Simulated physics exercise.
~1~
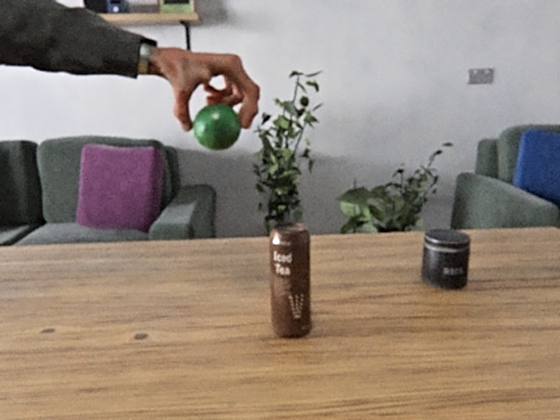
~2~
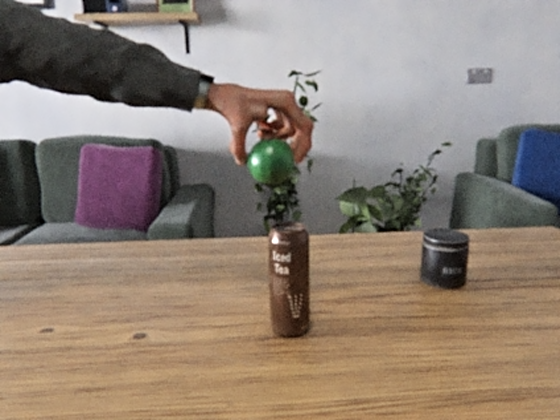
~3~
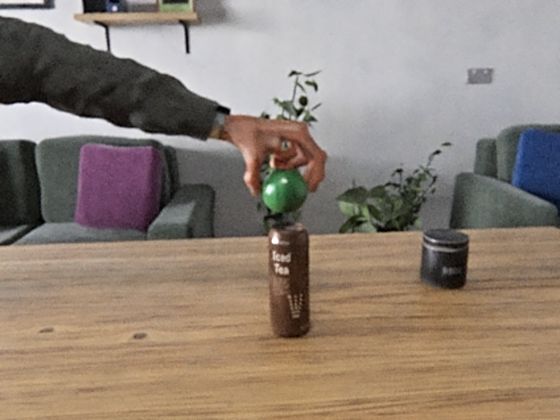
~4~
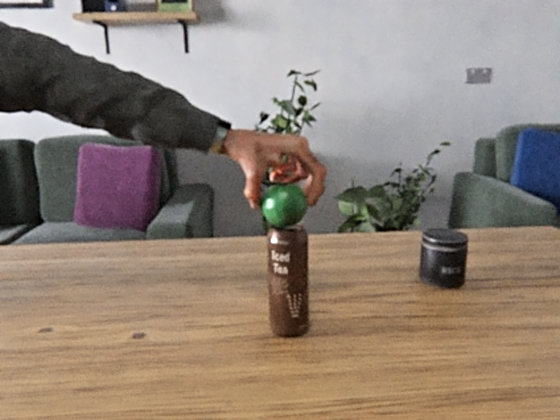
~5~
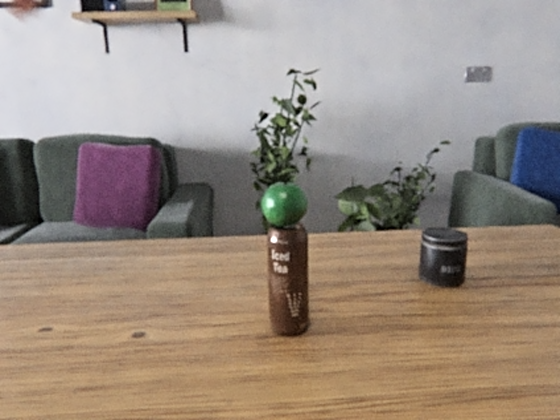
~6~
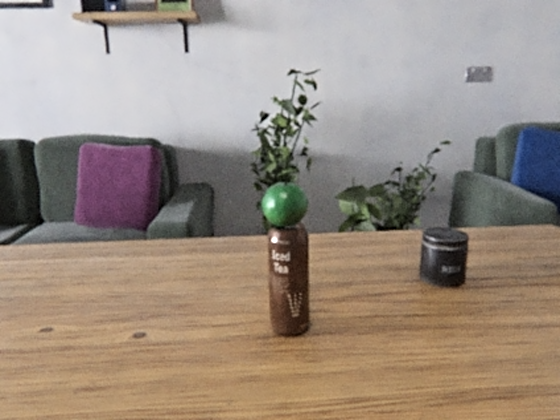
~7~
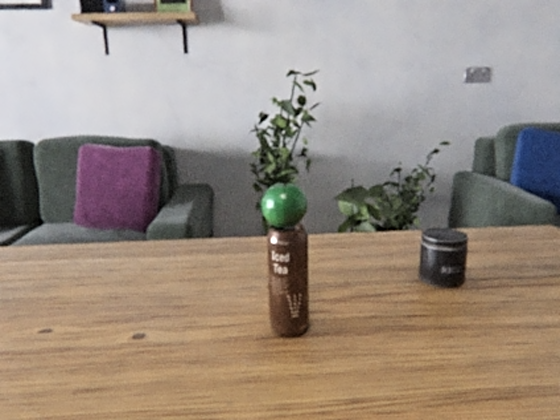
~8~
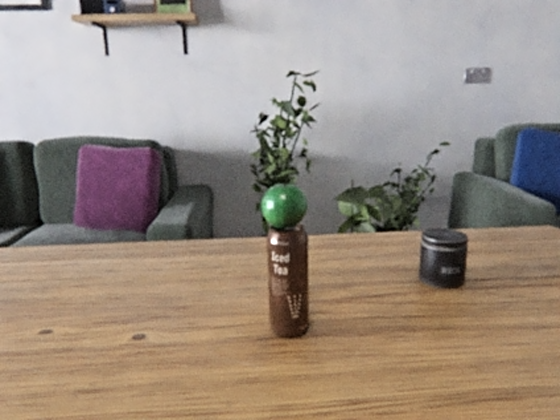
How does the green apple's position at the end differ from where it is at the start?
At the start, the green apple is held in the air above and to the left of the brown can, while at the end it rests on top of the can with no hand holding it.
The video shows a hand carrying a green apple rightward and down onto a brown iced tea can on a wooden table, near a black jar. The hand lets go and withdraws, and the apple stays balanced on the can.
